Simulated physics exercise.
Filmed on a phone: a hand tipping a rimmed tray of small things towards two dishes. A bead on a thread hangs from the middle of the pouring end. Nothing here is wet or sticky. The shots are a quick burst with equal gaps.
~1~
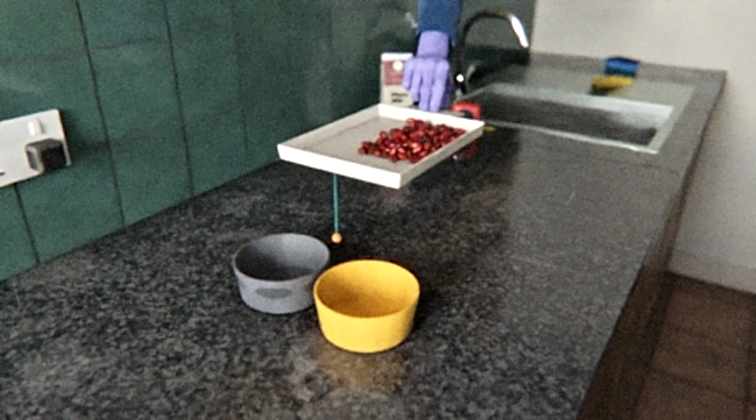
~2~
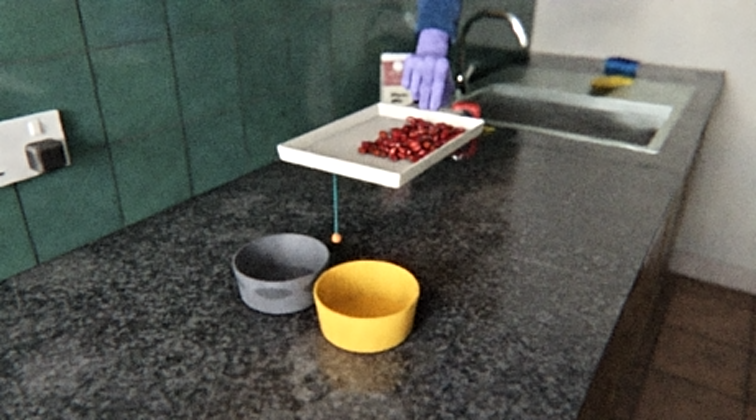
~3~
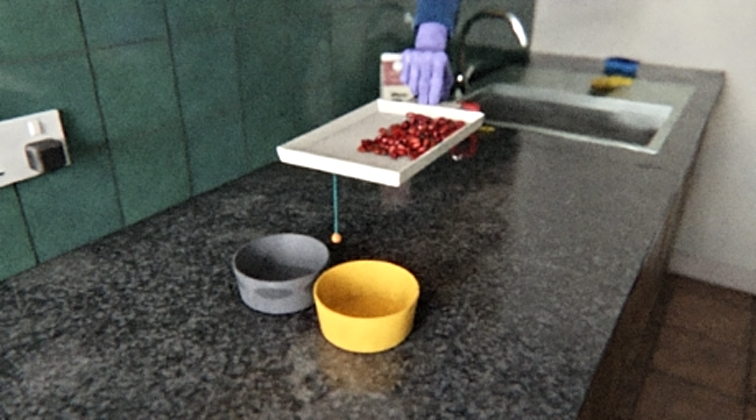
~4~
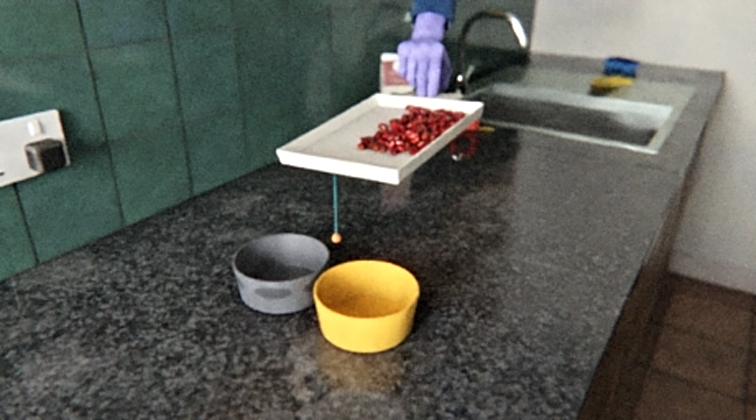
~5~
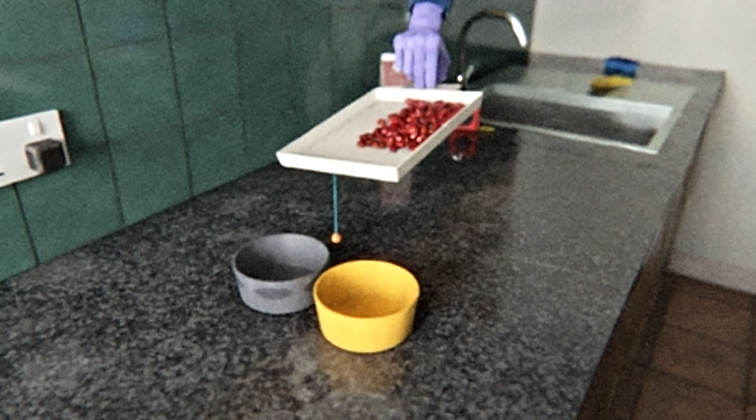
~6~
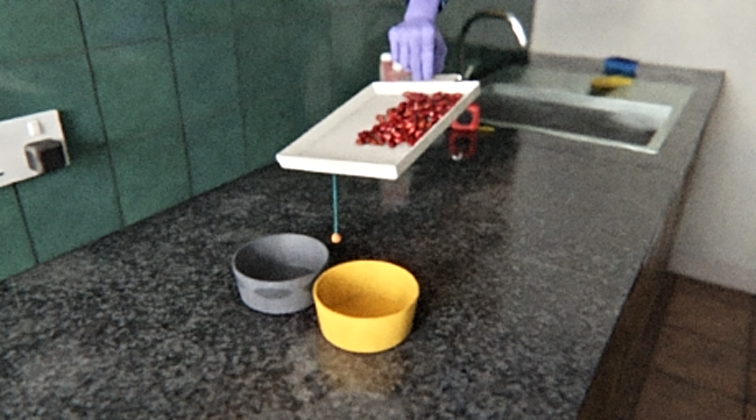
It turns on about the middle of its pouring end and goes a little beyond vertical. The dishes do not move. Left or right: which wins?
It favours the left-hand dish.
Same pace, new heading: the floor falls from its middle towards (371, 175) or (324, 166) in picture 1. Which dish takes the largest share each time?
The first try: The right dish. The second: The left one.
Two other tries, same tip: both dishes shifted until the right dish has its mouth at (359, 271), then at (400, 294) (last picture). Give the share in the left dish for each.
First some 90, then 30 per cent.
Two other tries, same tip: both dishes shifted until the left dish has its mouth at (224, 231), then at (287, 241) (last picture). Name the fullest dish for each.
In turn: Right; left.
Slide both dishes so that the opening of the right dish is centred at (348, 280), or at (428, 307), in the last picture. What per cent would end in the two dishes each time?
First some 70, then 10 per cent.
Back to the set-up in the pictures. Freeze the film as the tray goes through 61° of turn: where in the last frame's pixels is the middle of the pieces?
Around (318, 143).
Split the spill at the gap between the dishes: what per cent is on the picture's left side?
About 90 per cent.
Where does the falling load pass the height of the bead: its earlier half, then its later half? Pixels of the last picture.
At about (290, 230), then at (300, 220).
Soon after the last picture, tray tipped steeply; nearly all on the tray; a stray few in the air.
A little later, tray tipped past a quarter turn; about half on the tray; about a third in the left dish; a small part outside both; about a quarter in the air.
Later still, tray tipped past a quarter turn; a stray few in the right dish; about two thirds in the left dish; about a third outside both.
At rest, tray tipped past a quarter turn; a stray few in the right dish; about two thirds in the left dish; about a third outside both.
